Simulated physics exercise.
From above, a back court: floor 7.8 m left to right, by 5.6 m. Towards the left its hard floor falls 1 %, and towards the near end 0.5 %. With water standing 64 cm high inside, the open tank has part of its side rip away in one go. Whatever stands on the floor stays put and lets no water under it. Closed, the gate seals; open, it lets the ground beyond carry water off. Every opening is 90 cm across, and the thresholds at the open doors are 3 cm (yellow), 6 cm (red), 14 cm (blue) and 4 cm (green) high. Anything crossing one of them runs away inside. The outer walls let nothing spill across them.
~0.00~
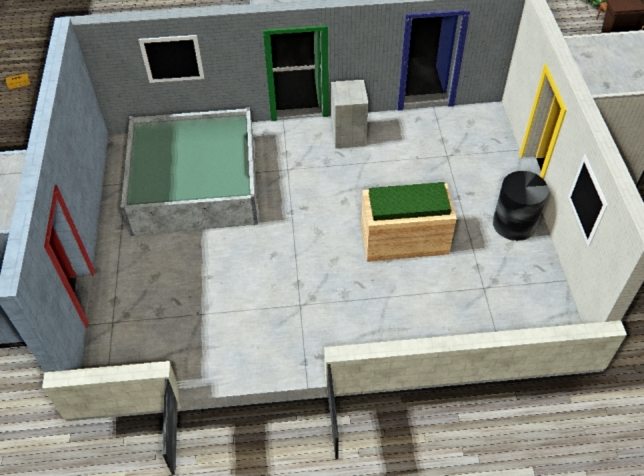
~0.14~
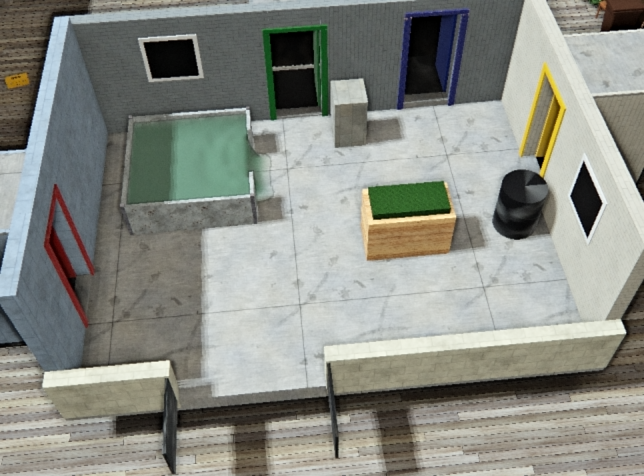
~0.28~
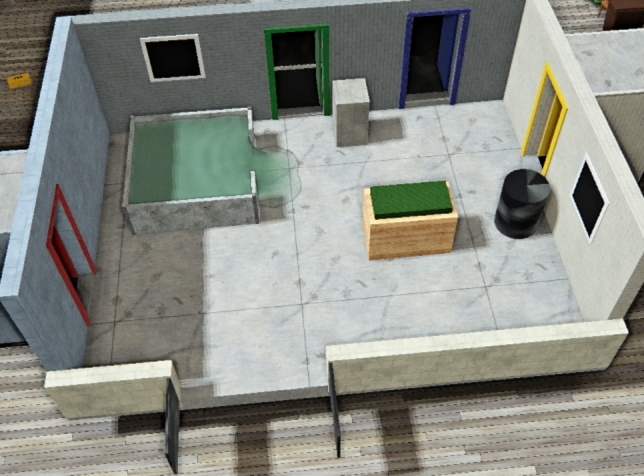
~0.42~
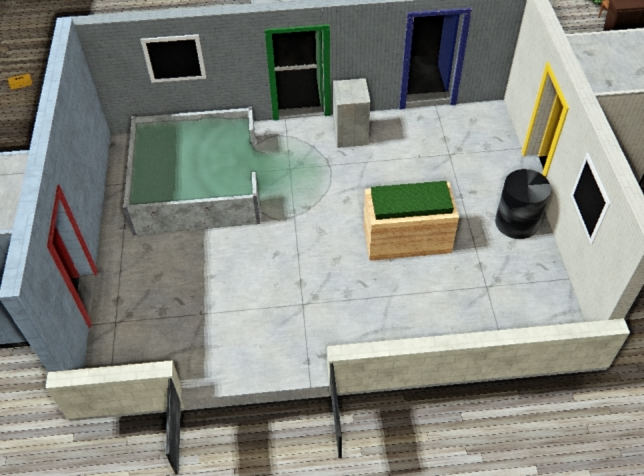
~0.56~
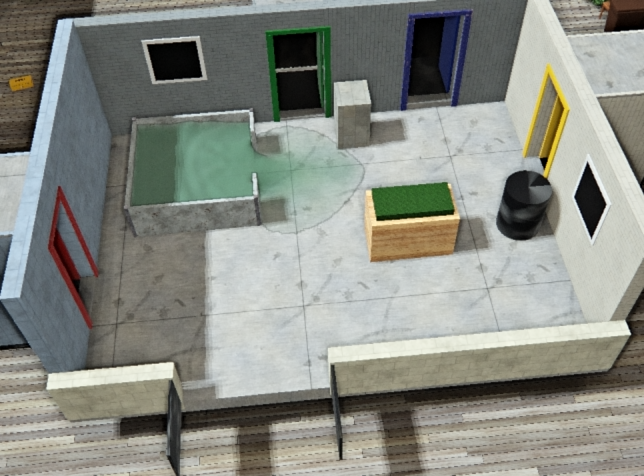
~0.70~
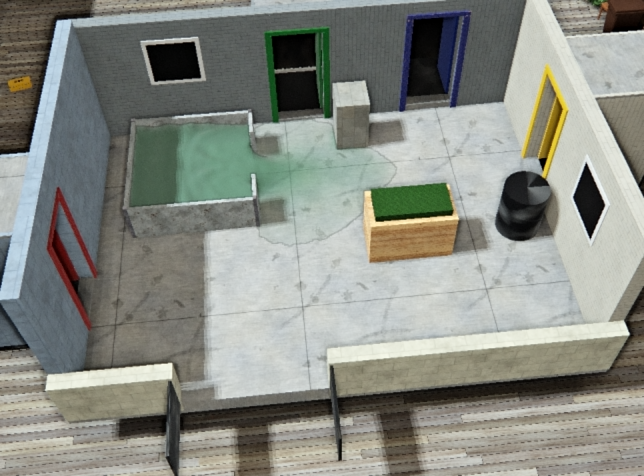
Greenish water pouring from a gap in the right side of an open tank, spreading rightward across a pale walled court.
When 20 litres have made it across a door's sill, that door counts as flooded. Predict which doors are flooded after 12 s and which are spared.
The yellow door is flooded, the red door is spared, the blue door is spared, the green door is flooded.
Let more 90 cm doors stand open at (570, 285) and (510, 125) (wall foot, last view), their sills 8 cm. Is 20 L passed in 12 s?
In turn: Short of it, beyond it.
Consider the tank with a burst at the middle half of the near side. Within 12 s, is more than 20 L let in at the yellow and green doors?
With respect to that limit, yellow ends up inside it, green ends up inside it.
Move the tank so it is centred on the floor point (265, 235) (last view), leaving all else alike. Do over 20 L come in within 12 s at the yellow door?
Yellow: Too much.
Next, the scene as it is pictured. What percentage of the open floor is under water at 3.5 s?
Close to 55 in a hundred parts are wet.
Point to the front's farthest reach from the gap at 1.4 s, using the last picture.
Near (506, 169).
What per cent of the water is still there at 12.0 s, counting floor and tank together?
I'd put it at some 72 percent still there.
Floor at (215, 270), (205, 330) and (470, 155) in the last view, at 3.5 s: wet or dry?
Untouched, untouched, soaked.
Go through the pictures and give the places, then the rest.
The first frame shows still water, 64 cm deep, in the open tank at (190, 159).
In the second frame, the front is at (262, 156), 0.6 m from the gap at (251, 171); 0.3 m2 of floor is under water; 64 cm left at the back of the open tank.
In the third frame, water pours out at (253, 171) and has run 0.9 m, to (295, 191); typically 11 cm deep outside, 64 cm at the open tank's back.
In the fourth frame, the front is at (327, 174), 1.3 m from the gap at (253, 171); 2.0 m2 of floor is under water; 64 cm left at the back of the open tank.
In the fifth frame, water pours out at (254, 172) and has run 1.9 m, to (360, 172); typically 5 cm deep outside, 64 cm at the open tank's back.
In the sixth frame, water pours out at (253, 172) and has run 2.5 m, to (391, 170); typically 5 cm deep outside, 60 cm at the open tank's back.
After 1.4 s water covers 25 % of the floor and is deepest (36 cm) near (262, 184); yellow door not reached, red door not reached, blue door not reached, green door 8 cm at the sill, 2 L in.
After 2.2 s water covers 40 % of the floor and is deepest (28 cm) near (262, 184); yellow door 13 cm at the sill, 18 L in, red door not reached, blue door 3 cm at the sill, 0 L in, green door 11 cm at the sill, 38 L in.
After 3.5 s water covers 55 % of the floor and is deepest (24 cm) near (531, 182); yellow door 21 cm at the sill, 196 L in, red door not reached, blue door 3 cm at the sill, 0 L in, green door 9 cm at the sill, 94 L in.
After 7.0 s water covers 65 % of the floor and is deepest (13 cm) near (262, 177); yellow door 11 cm at the sill, 441 L in, red door not reached, blue door 9 cm at the sill, 0 L in, green door 6 cm at the sill, 160 L in.
After 12.0 s water covers 95 % of the floor and is deepest (9 cm) near (367, 220); yellow door 6 cm at the sill, 511 L in, red door 3 cm at the sill, 0 L in, blue door 6 cm at the sill, 0 L in, green door 7 cm at the sill, 189 L in.
